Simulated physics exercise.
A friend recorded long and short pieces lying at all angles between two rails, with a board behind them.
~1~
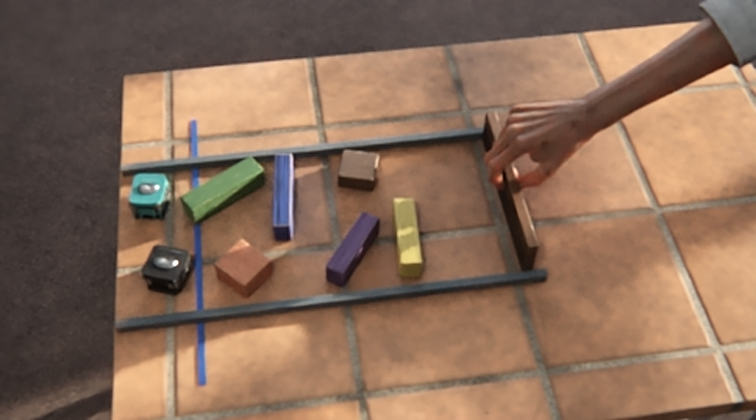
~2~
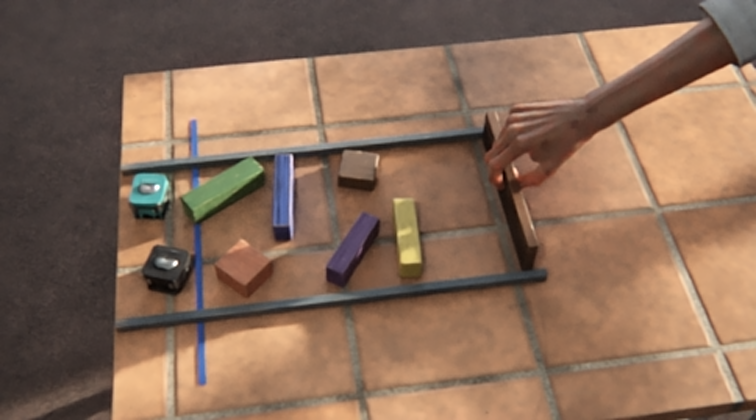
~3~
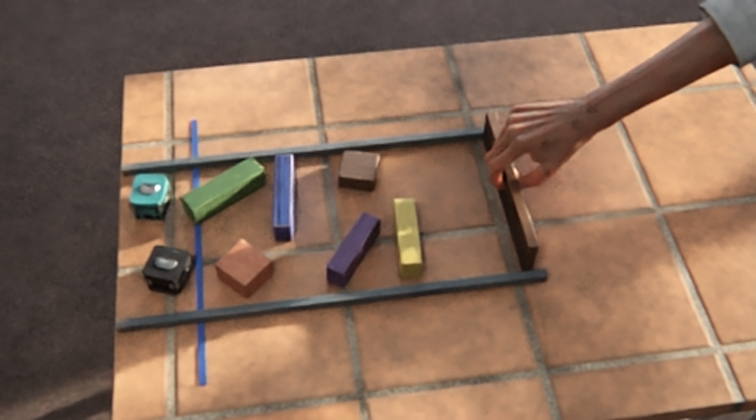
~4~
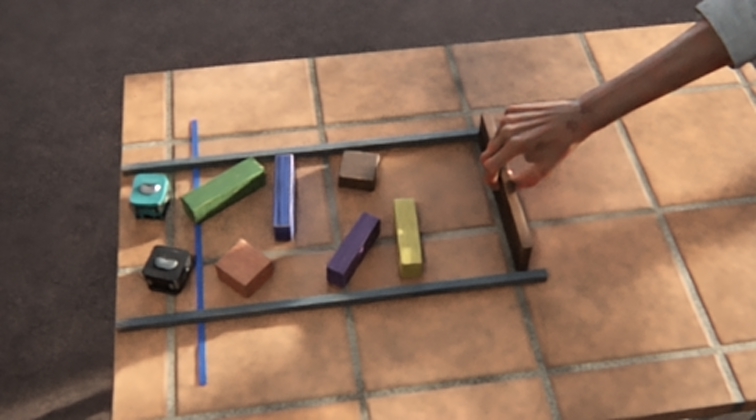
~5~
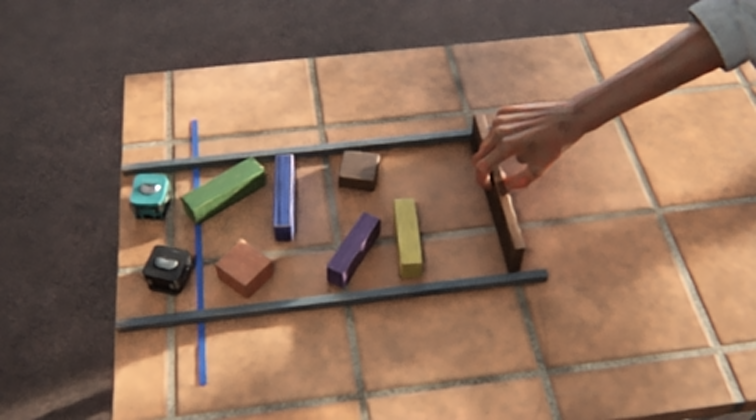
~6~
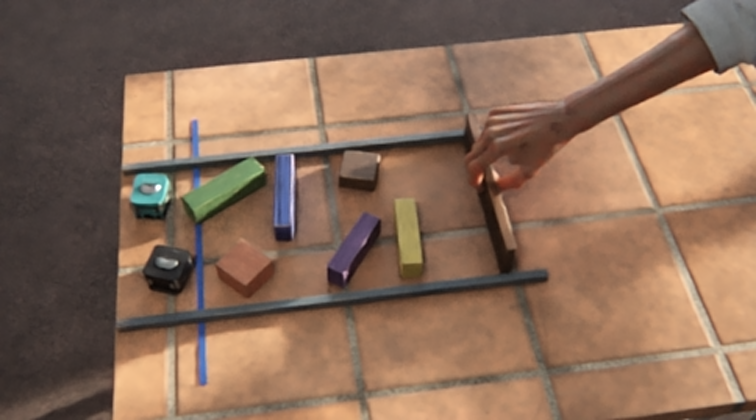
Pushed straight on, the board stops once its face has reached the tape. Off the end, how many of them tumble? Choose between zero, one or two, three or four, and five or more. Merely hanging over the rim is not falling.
The count is one or two.
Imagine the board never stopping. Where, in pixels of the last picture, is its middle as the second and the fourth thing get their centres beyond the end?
I'd put it close to (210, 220) and later close to (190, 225).
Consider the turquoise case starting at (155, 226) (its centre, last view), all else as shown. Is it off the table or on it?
It holds on.
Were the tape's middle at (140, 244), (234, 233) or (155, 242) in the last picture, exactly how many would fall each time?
6, 0, 5.
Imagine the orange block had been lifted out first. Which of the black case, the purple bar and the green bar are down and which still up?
Result - black case: Up; purple bar: Up; green bar: Up.
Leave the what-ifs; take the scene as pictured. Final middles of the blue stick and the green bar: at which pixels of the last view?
You'll see the blue stick at (148, 209), with the green bar at (128, 200).
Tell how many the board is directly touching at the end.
It's 2 of them.
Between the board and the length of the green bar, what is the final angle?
Around 0 degrees.
Soon after, none off yet; turquoise case at rest near (151, 197); black case at rest near (169, 270); green bar at rest near (225, 191).
After that, none off yet; turquoise case at rest near (151, 197); black case at rest near (169, 270); green bar displaced a little near (194, 196).
In the end, the number that fall off is one or two; gone, black case and turquoise case.
